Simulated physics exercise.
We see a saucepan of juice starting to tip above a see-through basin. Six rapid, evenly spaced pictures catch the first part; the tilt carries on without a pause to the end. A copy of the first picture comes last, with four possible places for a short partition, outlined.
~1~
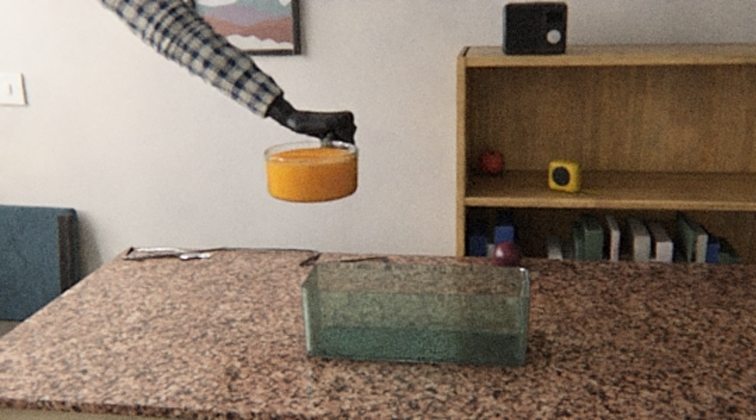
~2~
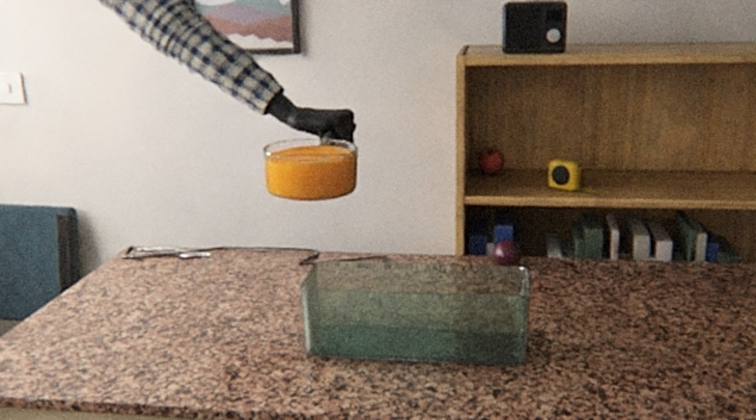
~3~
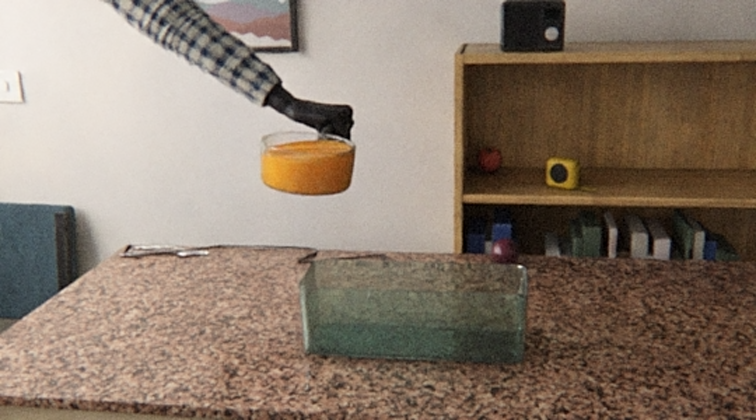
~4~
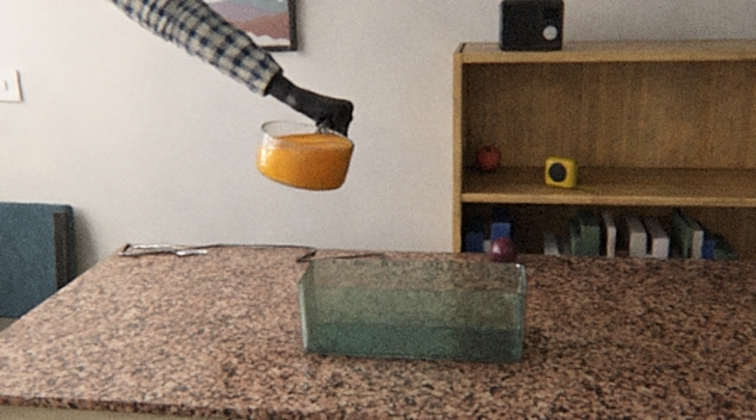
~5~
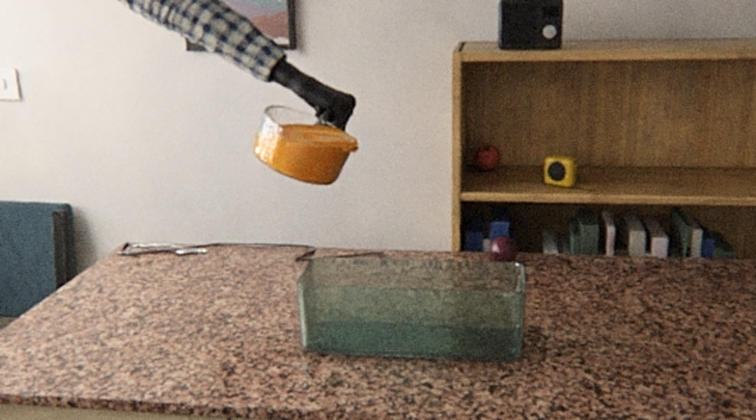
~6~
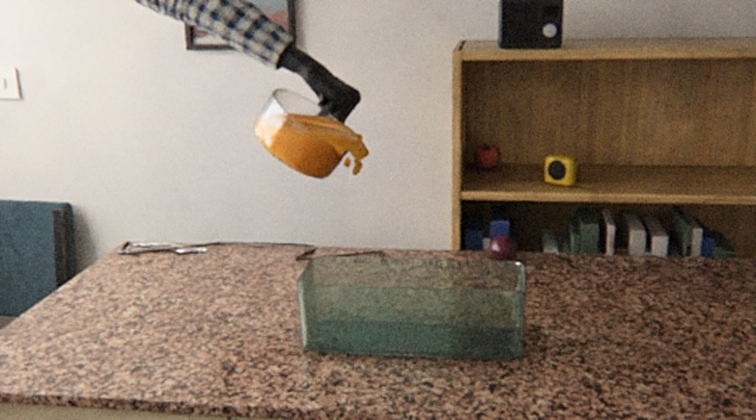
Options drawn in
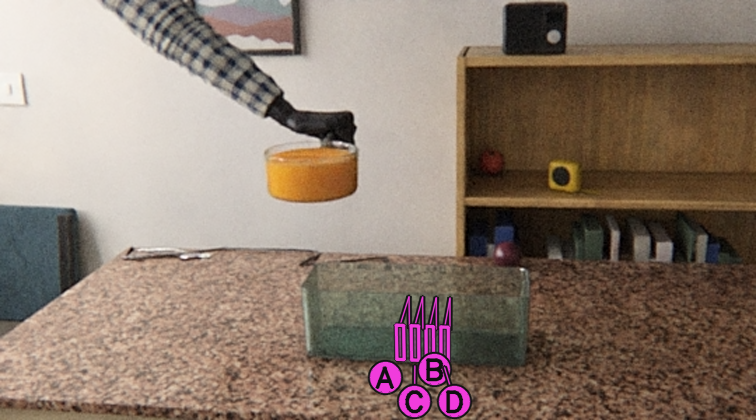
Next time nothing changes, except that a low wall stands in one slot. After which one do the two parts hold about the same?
The best position is D.
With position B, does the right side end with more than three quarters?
No, it does not.
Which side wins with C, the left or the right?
The right one.
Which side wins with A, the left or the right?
More ends on the right.
On the marked copy, A at (400, 364); B at (429, 366); C at (414, 365); D at (444, 367).
For position A, about 10 % ends left of the wall and 86 % right of it; 3 % is lost outside.
For position B, about 30 % ends left of the wall and 67 % right of it; 4 % is lost outside.
For position C, about 18 % ends left of the wall and 79 % right of it; 4 % is lost outside.
For position D, about 49 % ends left of the wall and 48 % right of it; 3 % is lost outside.
